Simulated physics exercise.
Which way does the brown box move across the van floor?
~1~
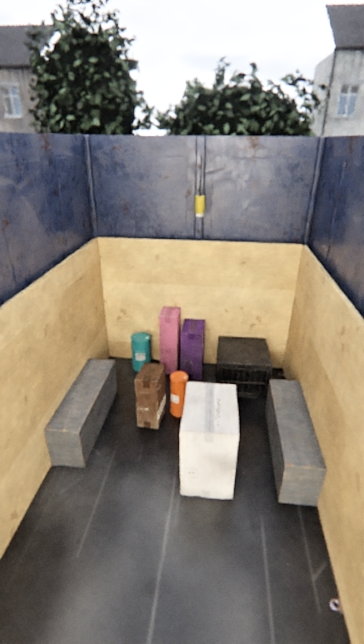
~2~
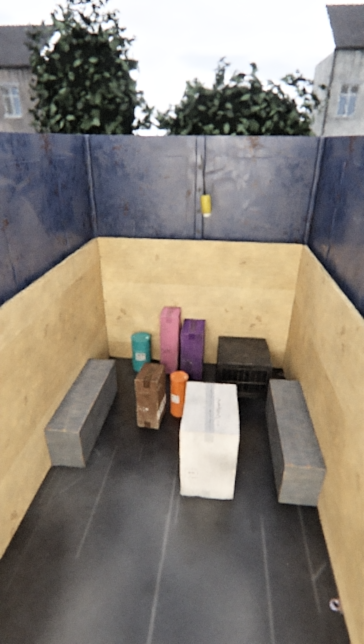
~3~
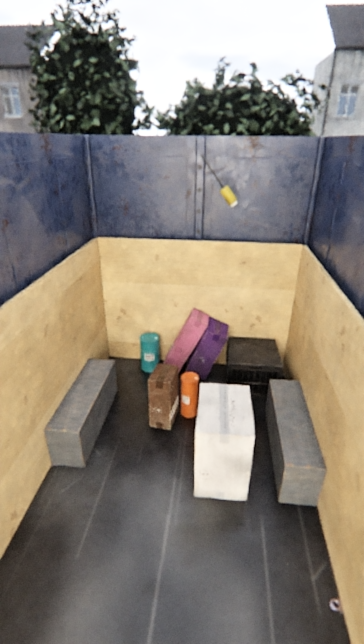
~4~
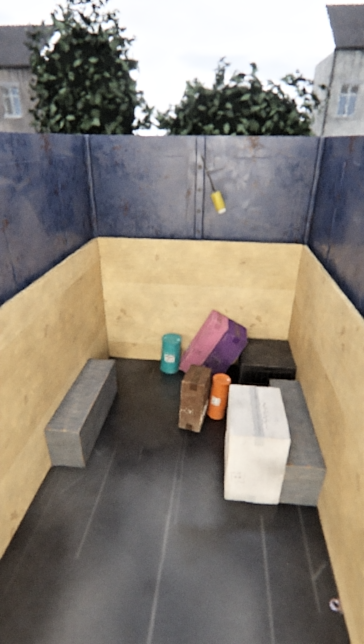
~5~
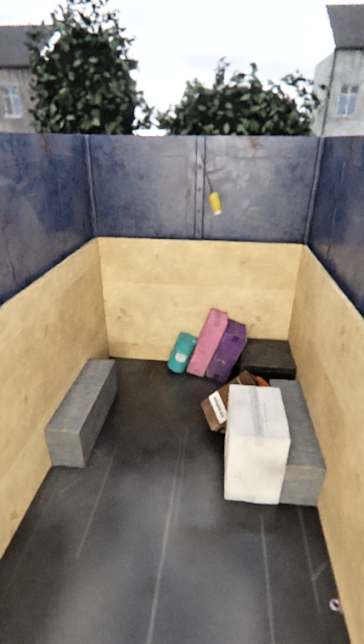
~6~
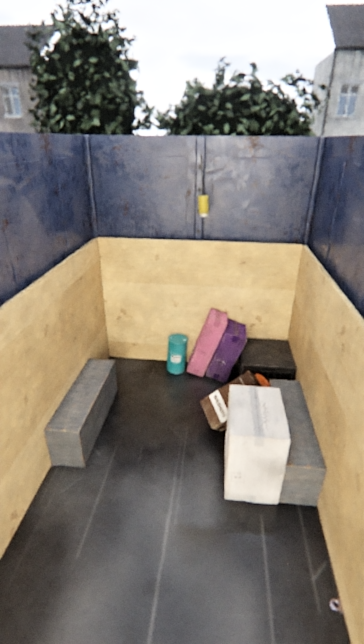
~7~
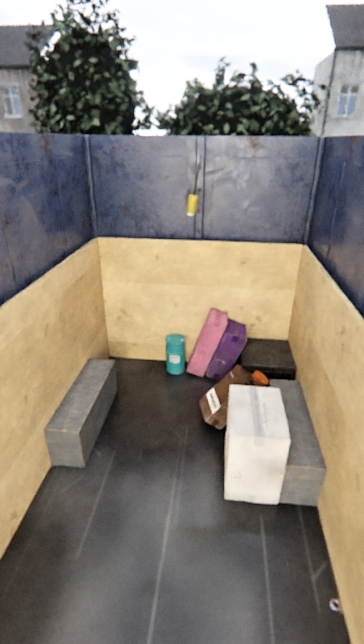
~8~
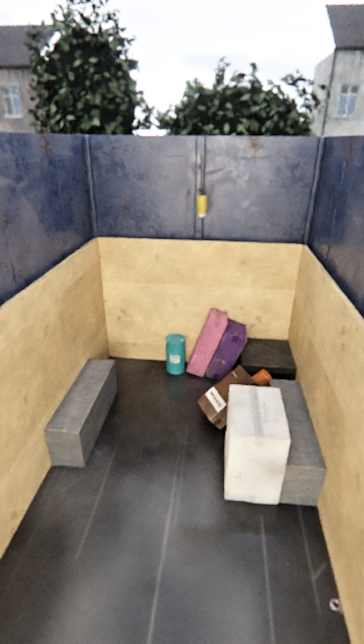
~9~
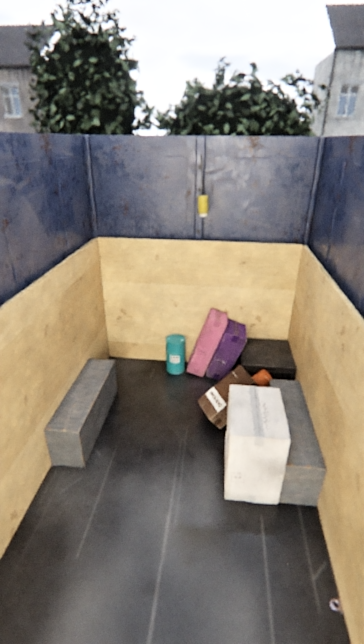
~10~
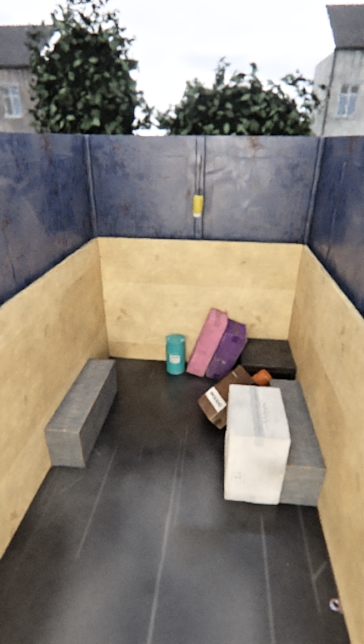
It moves to the right, ending up tipped over beside the white box.
